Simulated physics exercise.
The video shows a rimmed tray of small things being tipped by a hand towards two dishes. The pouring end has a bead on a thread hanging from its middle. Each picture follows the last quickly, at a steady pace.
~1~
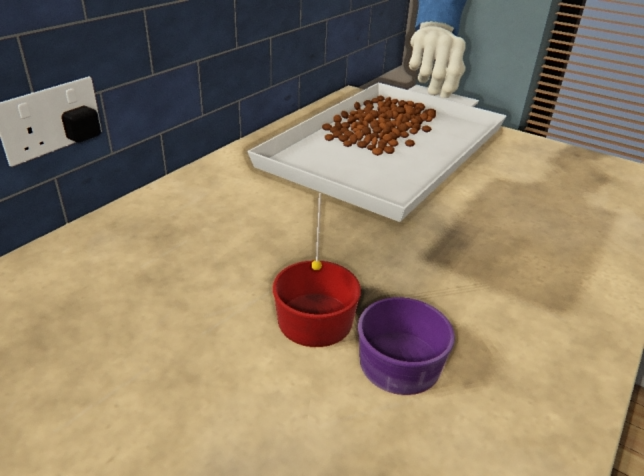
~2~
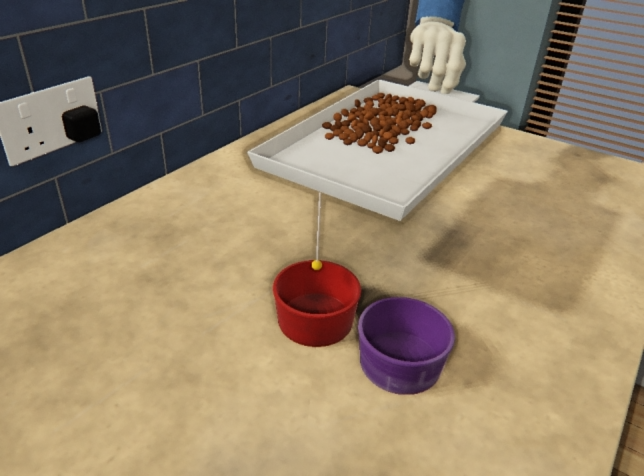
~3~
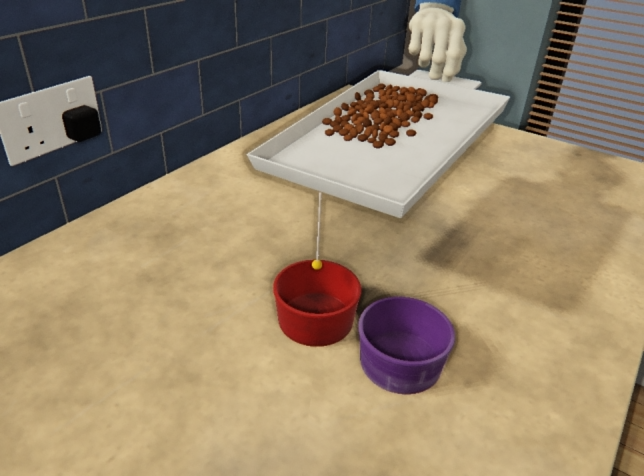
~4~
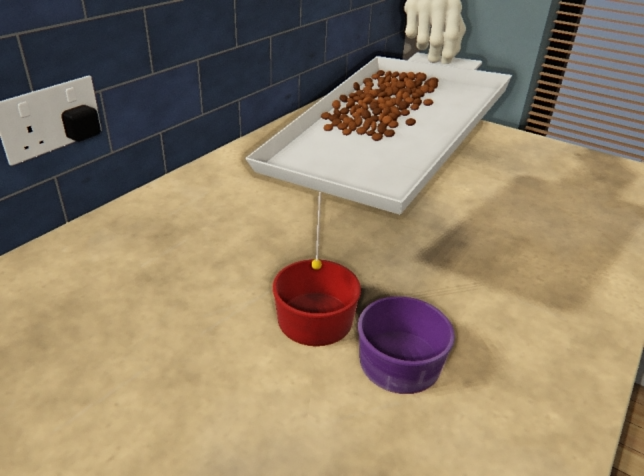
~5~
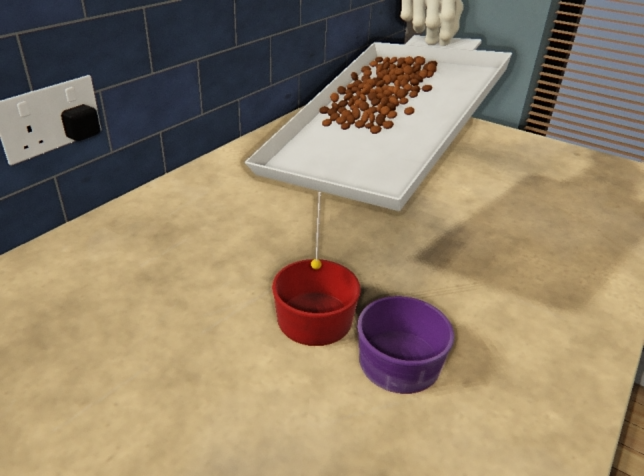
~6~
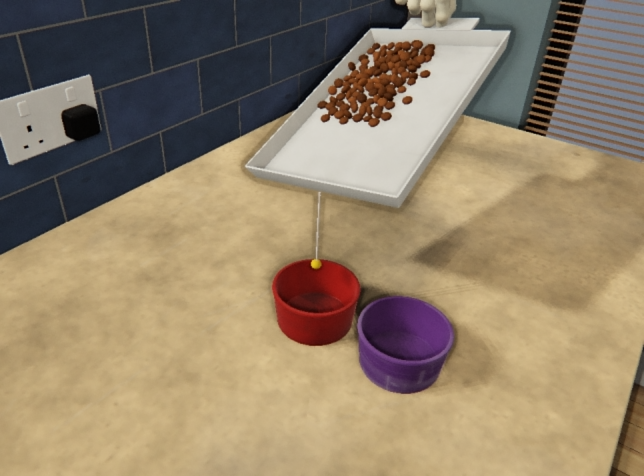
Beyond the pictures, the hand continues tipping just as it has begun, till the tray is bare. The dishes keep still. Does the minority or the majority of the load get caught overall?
The minority of it gets caught.
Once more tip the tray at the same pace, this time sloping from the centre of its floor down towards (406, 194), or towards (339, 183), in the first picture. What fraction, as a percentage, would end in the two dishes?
Near 70 % and, after that, 20 %.
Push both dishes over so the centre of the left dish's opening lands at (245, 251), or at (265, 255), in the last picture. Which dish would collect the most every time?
Trial one goes to the one to the left, trial two to the one to the left.
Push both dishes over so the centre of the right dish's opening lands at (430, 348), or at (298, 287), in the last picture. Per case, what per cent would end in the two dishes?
I'd say about 0 percent, followed by about 60 percent.
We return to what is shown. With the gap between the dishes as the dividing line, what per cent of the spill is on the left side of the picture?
It comes to near 100 percent of the spill.
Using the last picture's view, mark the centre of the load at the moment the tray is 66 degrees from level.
About (271, 164).
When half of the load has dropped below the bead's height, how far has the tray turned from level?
The tilt then is about 85°.
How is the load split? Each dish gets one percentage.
The left dish ends up with around 0 percent of the load, the right dish with around 0 percent.
Soon after the last picture, tray tipped steeply; most on the tray; a small part in the air.
A little later, tray tipped past a quarter turn; a stray few on the tray; a stray few in the left dish; most outside both; a small part in the air.
Later still, tray tipped past a quarter turn; a stray few in the left dish; nearly all outside both.
At rest, tray tipped past a quarter turn; none in the right dish; a stray few in the left dish; nearly all outside both.
